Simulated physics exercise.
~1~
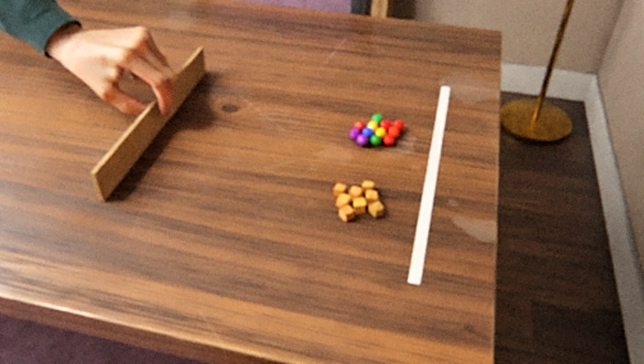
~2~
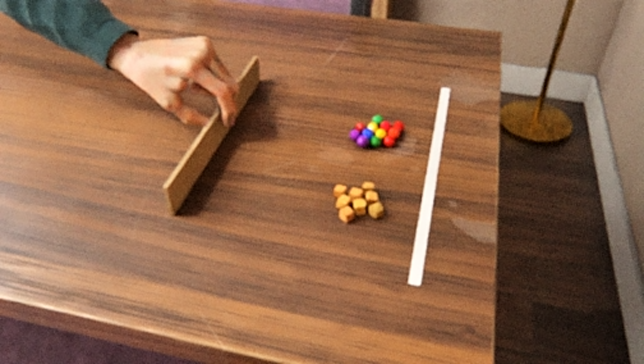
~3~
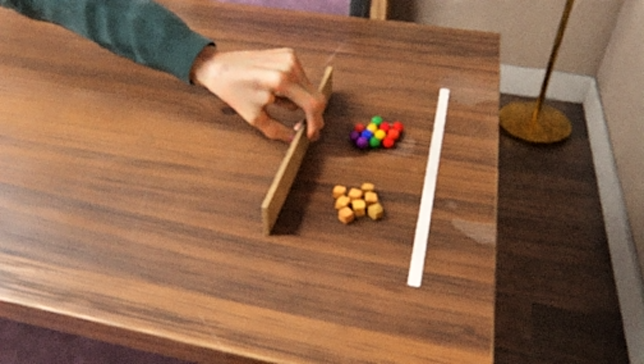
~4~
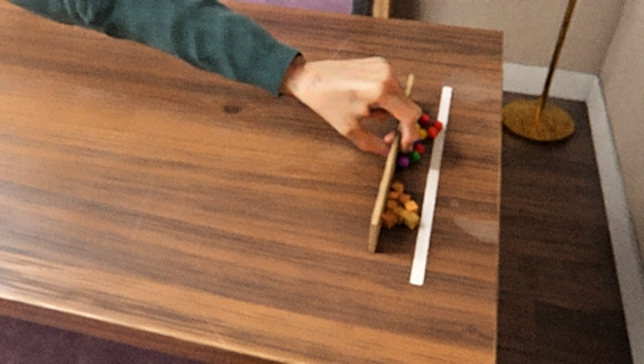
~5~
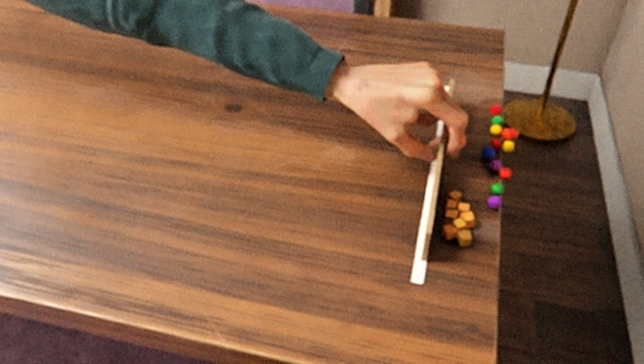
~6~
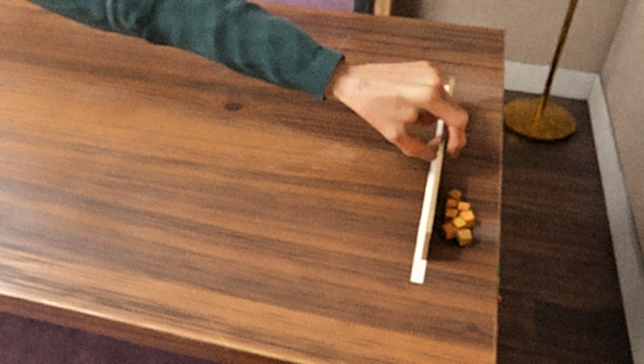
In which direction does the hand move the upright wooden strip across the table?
The hand moves the upright strip to the right, towards the white tape.
